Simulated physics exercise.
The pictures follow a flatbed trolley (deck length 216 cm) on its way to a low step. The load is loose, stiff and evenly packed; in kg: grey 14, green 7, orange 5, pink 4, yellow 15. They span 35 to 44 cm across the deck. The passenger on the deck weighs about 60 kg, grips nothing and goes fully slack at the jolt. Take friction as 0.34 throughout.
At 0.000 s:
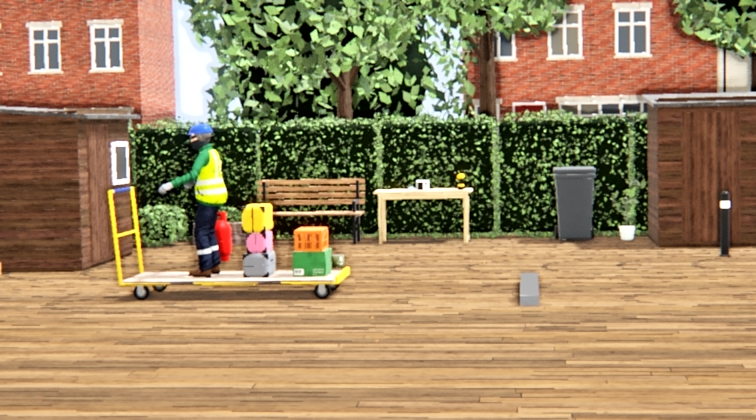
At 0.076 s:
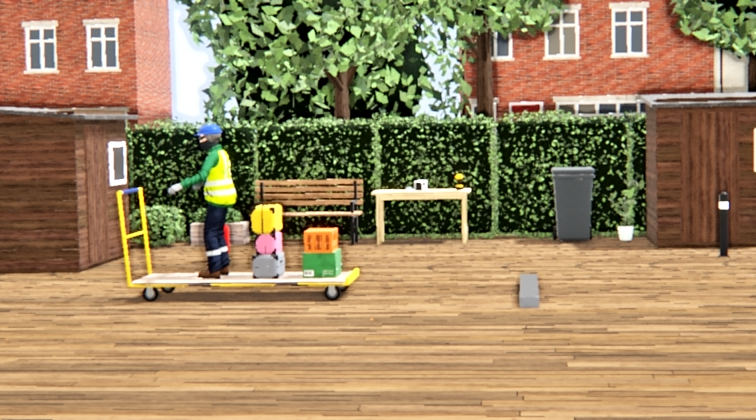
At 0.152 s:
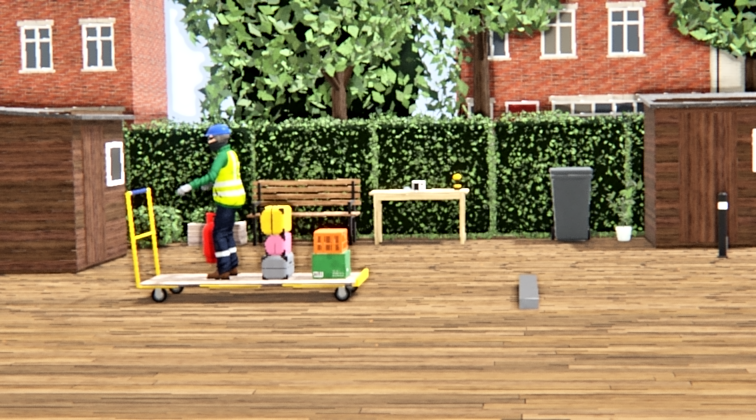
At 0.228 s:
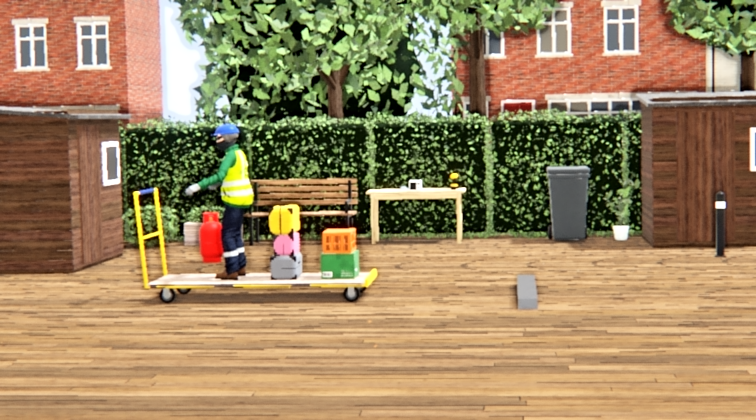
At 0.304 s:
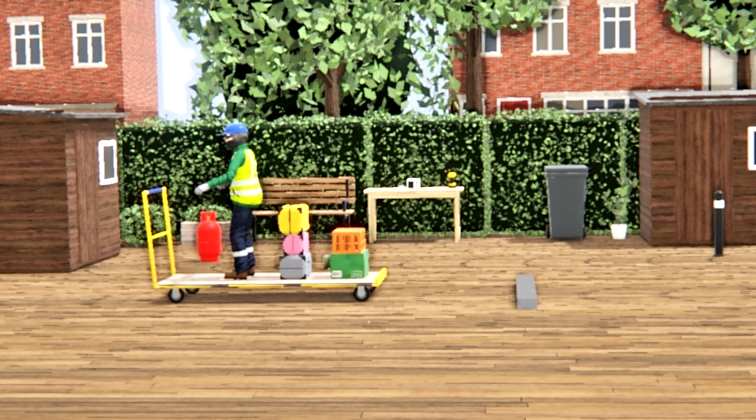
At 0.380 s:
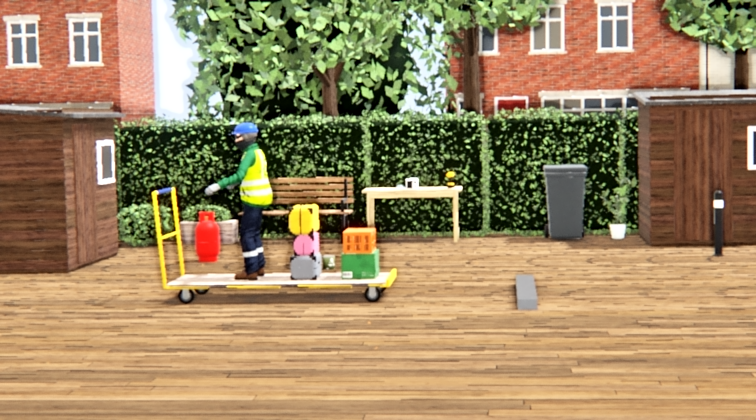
A loaded yellow trolley carrying a standing worker in a yellow vest rolls steadily right.
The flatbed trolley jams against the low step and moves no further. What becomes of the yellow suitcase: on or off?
At this pace the yellow suitcase goes over the front rim.
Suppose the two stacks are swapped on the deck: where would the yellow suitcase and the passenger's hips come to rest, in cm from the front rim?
In that case yellow 50 past, hips 60 behind.
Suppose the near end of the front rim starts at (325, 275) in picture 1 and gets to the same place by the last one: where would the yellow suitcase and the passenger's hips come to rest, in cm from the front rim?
In that case yellow 70 past, hips 80 behind.
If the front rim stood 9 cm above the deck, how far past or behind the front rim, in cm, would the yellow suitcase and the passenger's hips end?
Then yellow 50 past, hips 90 behind.
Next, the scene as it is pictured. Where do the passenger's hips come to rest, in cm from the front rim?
About 70 cm behind the rim.
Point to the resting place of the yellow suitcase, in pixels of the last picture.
At about (557, 284).
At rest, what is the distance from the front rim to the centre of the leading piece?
About 60 cm past the rim.
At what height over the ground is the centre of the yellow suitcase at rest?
Some 10 cm up.
After 1.28 s the deck stops.
After 1.53 s the yellow suitcase is 58 cm behind the rim, tilted 0°, near (465, 217) in the last picture's view.
After 1.83 s the yellow suitcase is 25 cm behind the rim, tilted 10°, near (499, 219) in the last picture's view.
After 2.28 s the yellow suitcase is 30 cm past the rim, tilted 175°, near (557, 261) in the last picture's view.
Final state at 4.0 s, past the rim, orange crate and yellow suitcase; behind it, grey suitcase, green parcel, pink suitcase and the passenger's hips.
